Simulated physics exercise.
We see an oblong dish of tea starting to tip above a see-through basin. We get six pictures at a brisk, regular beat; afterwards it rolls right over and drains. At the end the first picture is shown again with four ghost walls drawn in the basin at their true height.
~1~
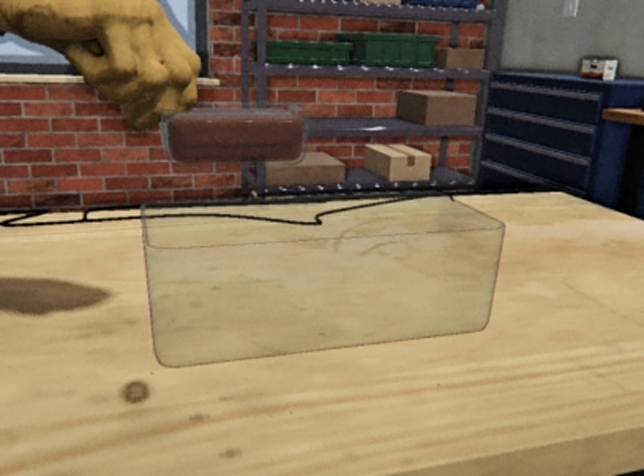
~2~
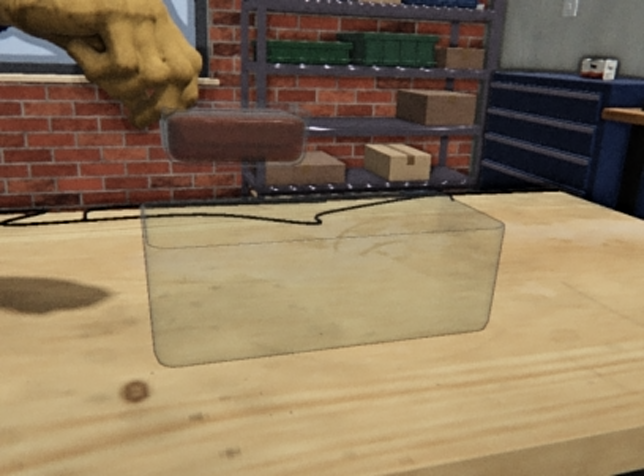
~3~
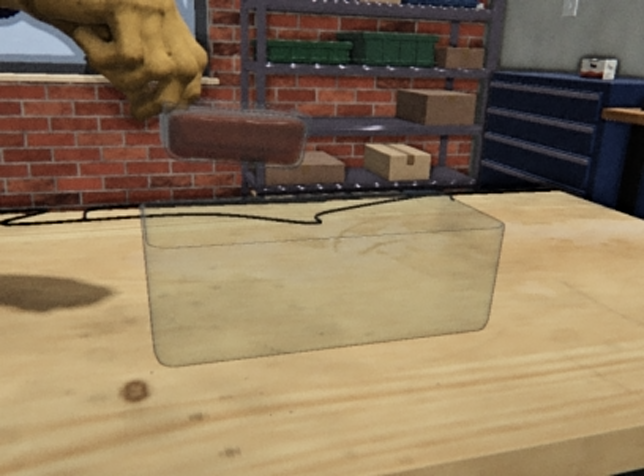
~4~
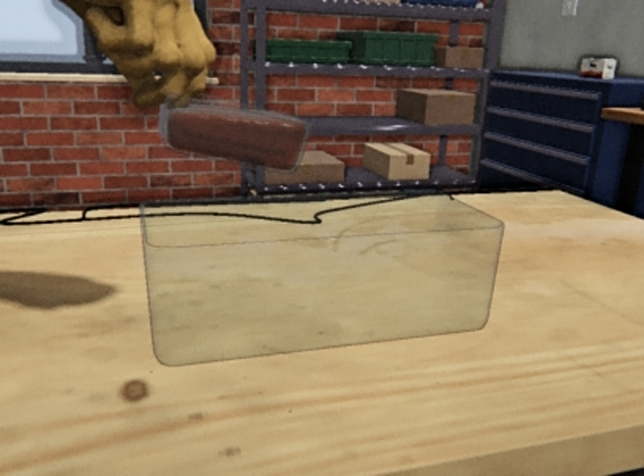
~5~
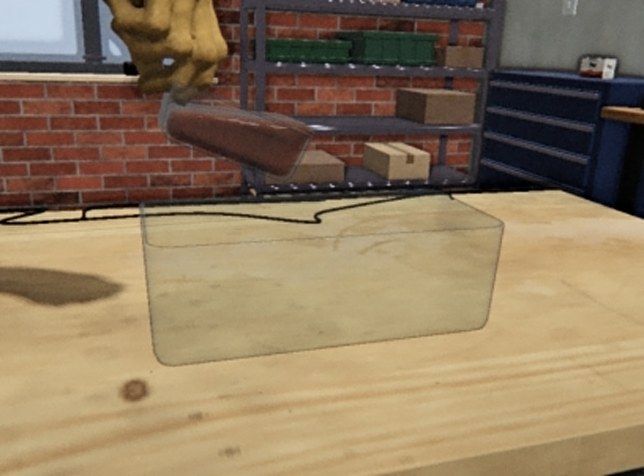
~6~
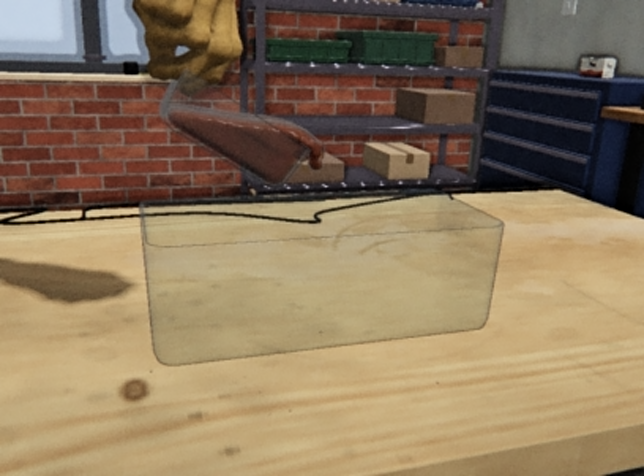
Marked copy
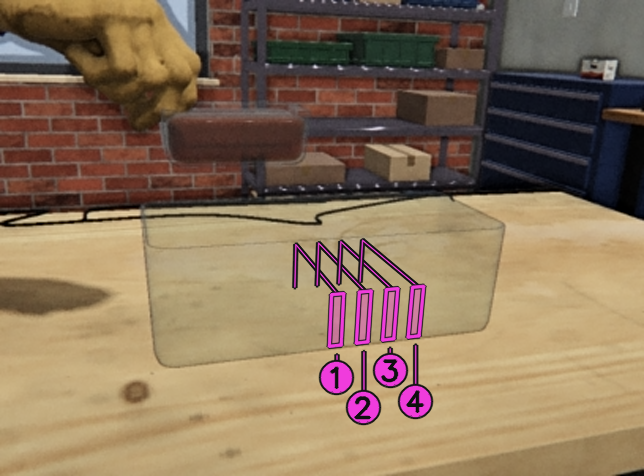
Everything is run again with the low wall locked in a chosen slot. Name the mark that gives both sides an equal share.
2 works best here.
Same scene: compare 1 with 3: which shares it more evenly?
1.
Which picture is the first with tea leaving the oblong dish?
Picture 5.
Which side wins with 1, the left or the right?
The right one.
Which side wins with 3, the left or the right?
The left side.
On the marked copy, 1 at (336, 355); 2 at (363, 351); 3 at (390, 348); 4 at (415, 345).
If 1 is chosen, about 19 % ends left of the wall and 80 % right of it.
If 2 is chosen, about 48 % ends left of the wall and 51 % right of it.
If 3 is chosen, about 96 % ends left of the wall and 3 % right of it.
If 4 is chosen, about 98 % ends left of the wall and 2 % right of it.
